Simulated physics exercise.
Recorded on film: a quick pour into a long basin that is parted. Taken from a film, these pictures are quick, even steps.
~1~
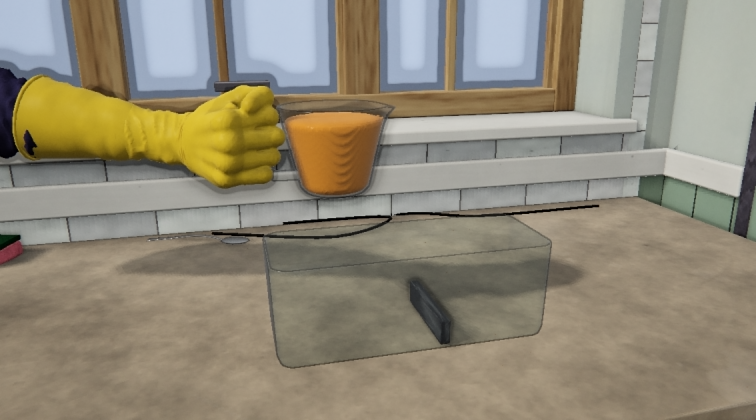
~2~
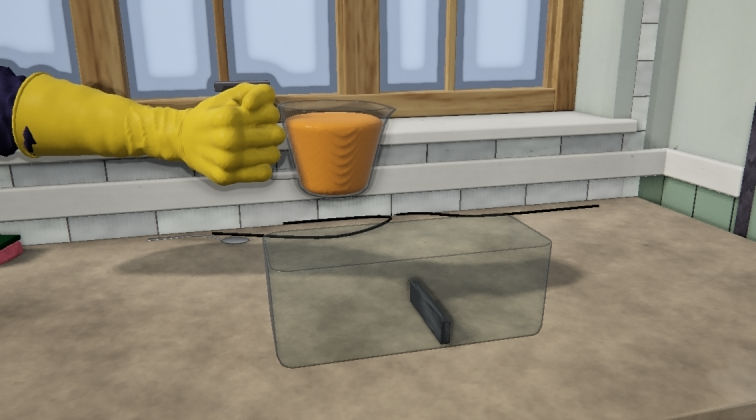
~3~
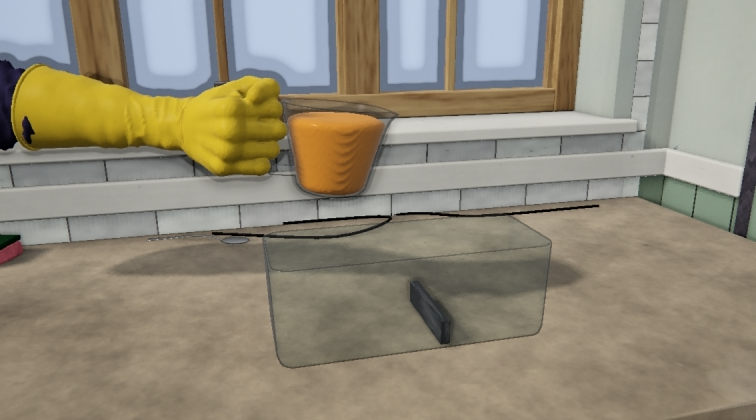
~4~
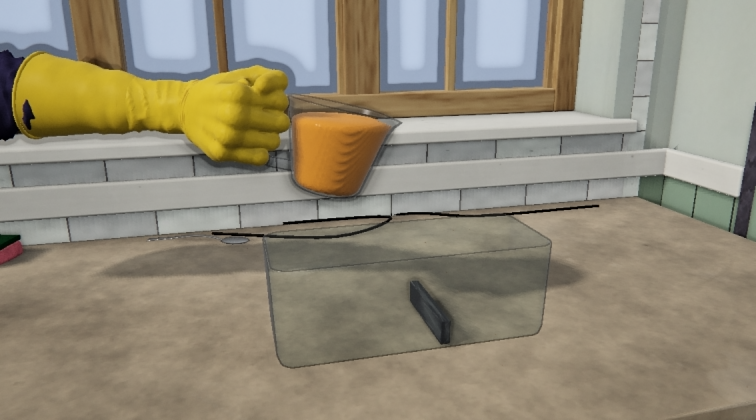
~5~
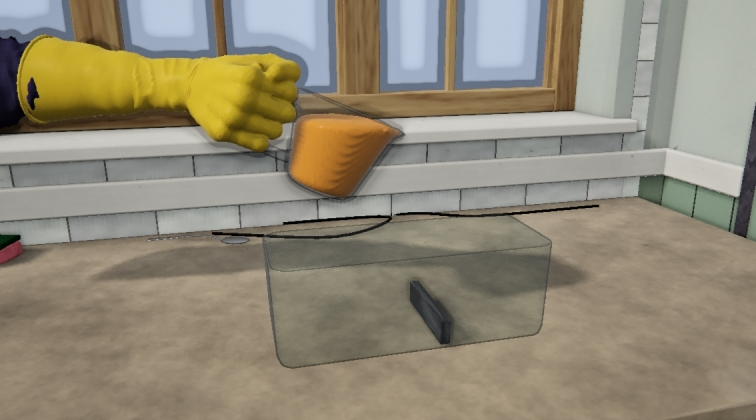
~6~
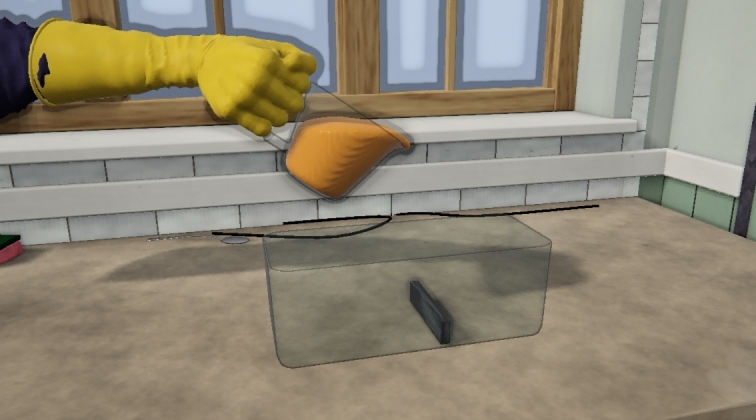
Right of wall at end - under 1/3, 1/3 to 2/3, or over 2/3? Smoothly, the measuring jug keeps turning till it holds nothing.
The share right of the wall will be moderate, one third to two thirds.
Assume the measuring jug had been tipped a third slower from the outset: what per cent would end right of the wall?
I'd say close to 60 per cent.
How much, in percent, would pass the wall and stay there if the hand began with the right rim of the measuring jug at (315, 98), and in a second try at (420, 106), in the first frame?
In order: Close to 20 and 70 percent.
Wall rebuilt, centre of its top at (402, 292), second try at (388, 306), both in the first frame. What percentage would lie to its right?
About 85 and 90 per cent.
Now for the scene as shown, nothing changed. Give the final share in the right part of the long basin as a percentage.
Roughly 45 %.
A moment on, the measuring jug is tipped right over and 29 per cent is still to pour, 13 is left of the wall and 34 right of it.
Next, the measuring jug is tipped right over and 1 per cent is still to pour, 51 is left of the wall and 42 right of it.
Then the measuring jug is tipped right over and 0 per cent is still to pour, 55 is left of the wall and 42 right of it.
Later the measuring jug is tipped right over and 0 per cent is still to pour, 55 is left of the wall and 42 right of it.
In the end 55 per cent lies left of the wall, 43 right of it and 2 outside.
